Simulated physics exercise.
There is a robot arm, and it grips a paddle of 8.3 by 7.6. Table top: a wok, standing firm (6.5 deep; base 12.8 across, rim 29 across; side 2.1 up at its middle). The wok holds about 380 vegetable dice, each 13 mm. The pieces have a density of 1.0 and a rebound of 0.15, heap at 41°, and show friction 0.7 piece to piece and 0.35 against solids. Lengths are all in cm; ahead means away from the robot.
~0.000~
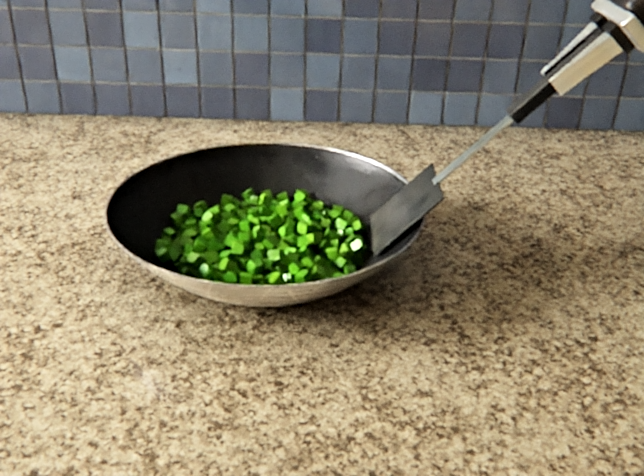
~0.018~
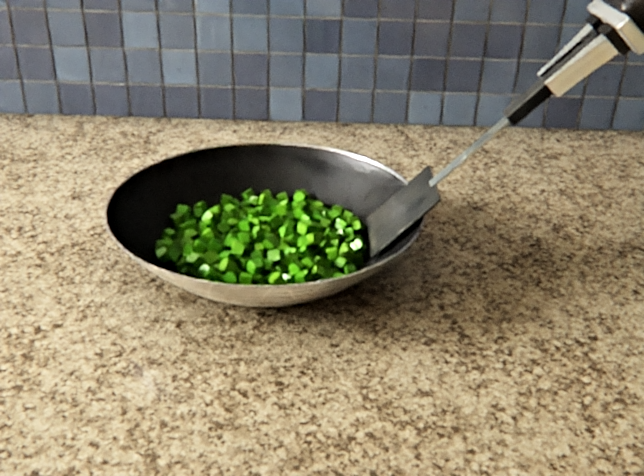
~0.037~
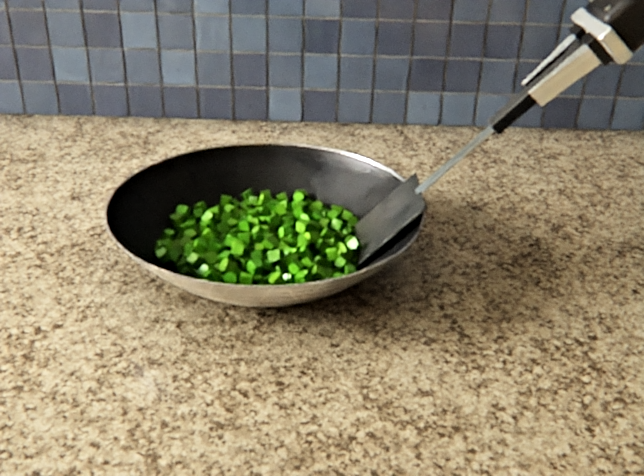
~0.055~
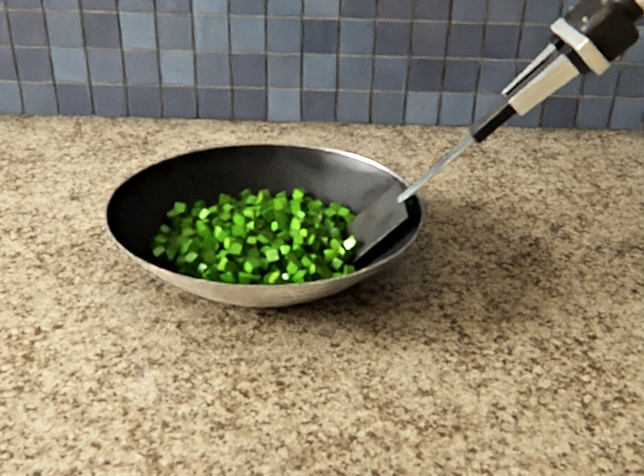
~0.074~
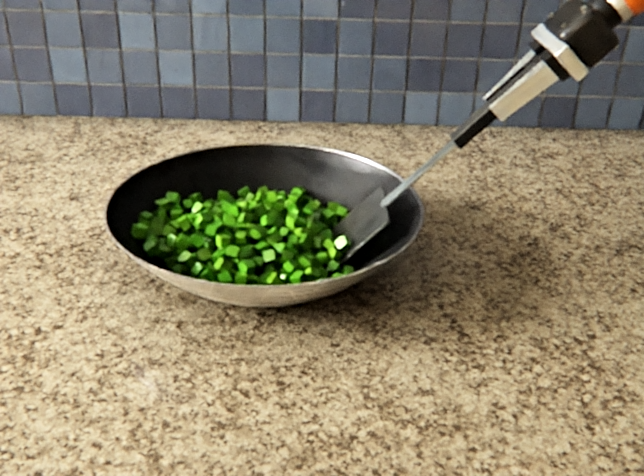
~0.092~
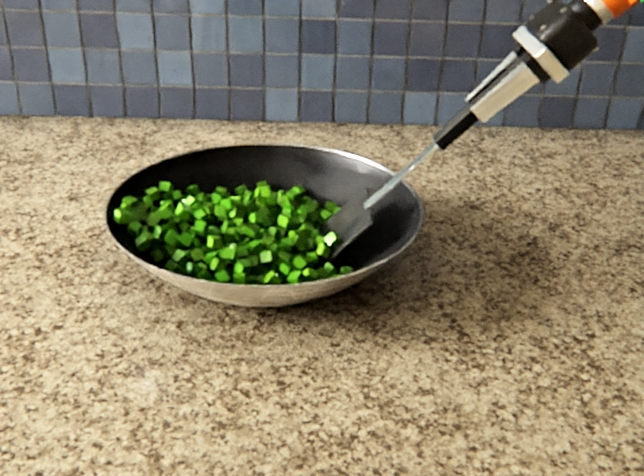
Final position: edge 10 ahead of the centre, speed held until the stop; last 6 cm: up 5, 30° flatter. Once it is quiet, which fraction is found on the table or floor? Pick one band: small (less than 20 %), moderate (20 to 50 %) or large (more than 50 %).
Moderate.
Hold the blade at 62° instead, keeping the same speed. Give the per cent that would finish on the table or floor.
40 %.
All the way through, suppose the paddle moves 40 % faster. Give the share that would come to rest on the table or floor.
About 35 %.
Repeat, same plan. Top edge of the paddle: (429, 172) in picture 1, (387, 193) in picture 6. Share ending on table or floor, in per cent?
It comes to something like 20 %, give or take.
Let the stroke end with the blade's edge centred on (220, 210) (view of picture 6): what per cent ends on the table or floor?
Around 5 percent ends on the table or floor.
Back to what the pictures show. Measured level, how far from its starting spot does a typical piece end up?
Somewhere around 10 centimetres, I'd say.
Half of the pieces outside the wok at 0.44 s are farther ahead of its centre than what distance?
Around 22 centimetres ahead.
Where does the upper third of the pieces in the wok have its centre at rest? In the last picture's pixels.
Around (184, 232).
After 0.15 s, sloping 47°, highest piece 9 above the table; 369 in the wok, 7 on the blade or in flight.
After 0.21 s, sloping 38°, highest piece 10 above the table; 354 in the wok, 22 on the blade or in flight.
After 0.44 s, sloping 17°, highest piece 14 above the table; 232 in the wok, 101 on the table or floor, 43 on the blade or in flight.
After 1.49 s, sloping 17°, highest piece 7 above the table; 232 in the wok, 144 on the table or floor.
In the end, 232 in the wok, 144 on the table or floor. That is 38 % on the table or floor.
